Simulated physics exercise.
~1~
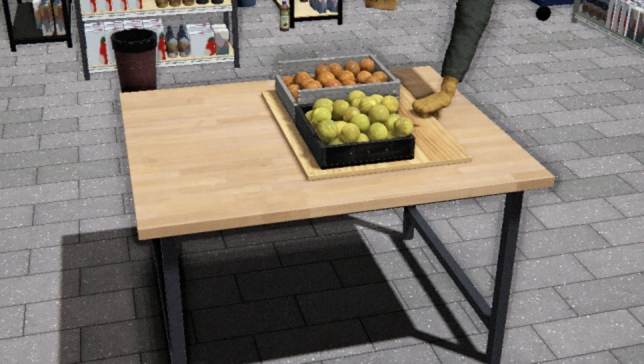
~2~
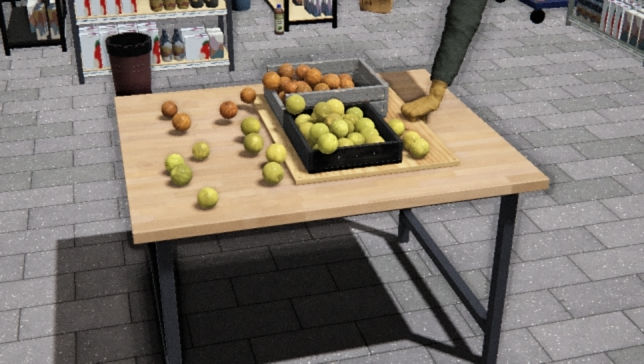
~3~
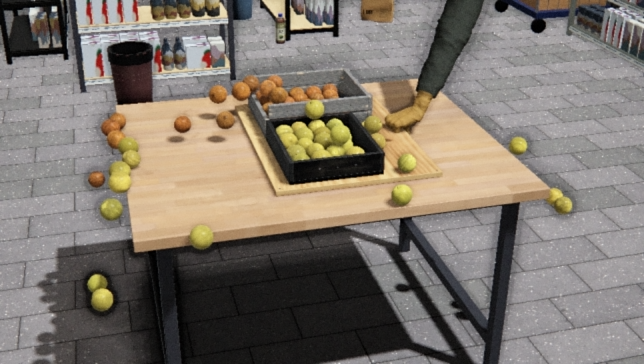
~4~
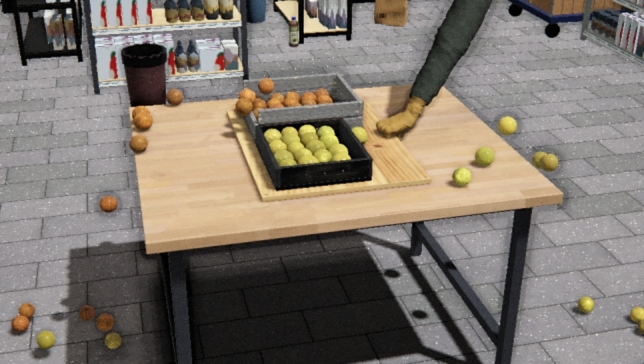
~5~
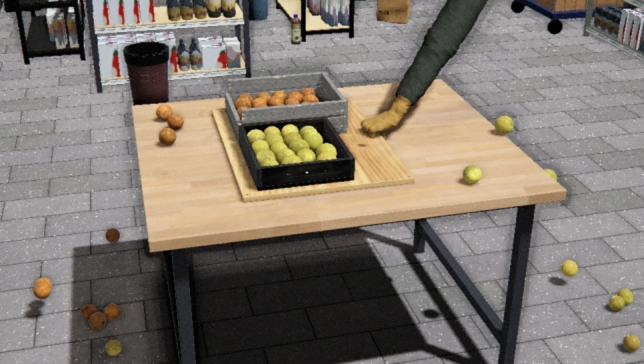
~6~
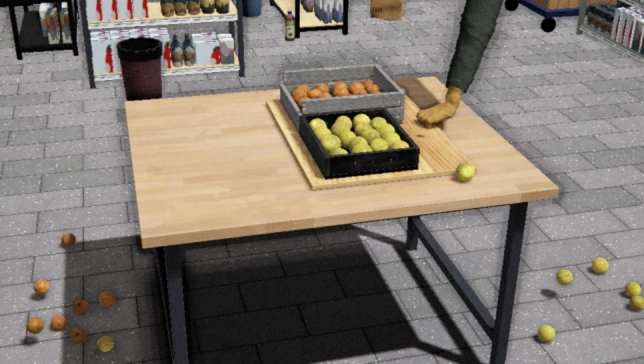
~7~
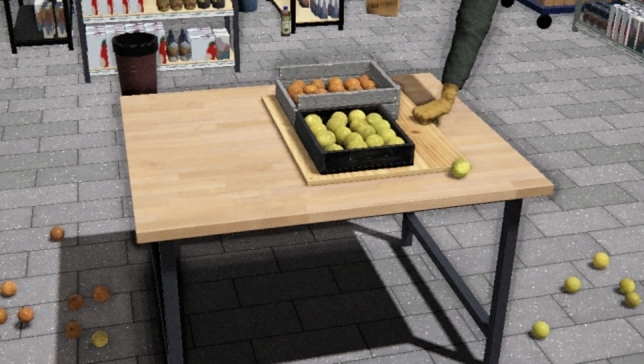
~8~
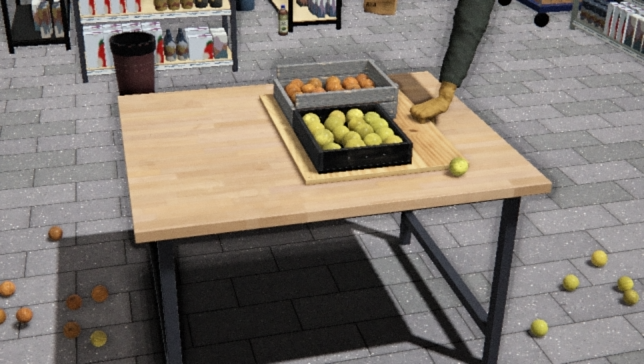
The clip opens on a wooden table where a gloved hand holds a board carrying a black tray heaped with yellow-green fruit and a grey tray of round orange-brown pieces. The hand jerks the board left, and pieces from both trays scatter across the tabletop. As the board shifts further left, loose pieces roll off the left and right edges and drop to the paving. The board then slides back to the right. It comes to rest with both trays still partly filled, one yellow piece beside the board, and others lying on the ground either side.
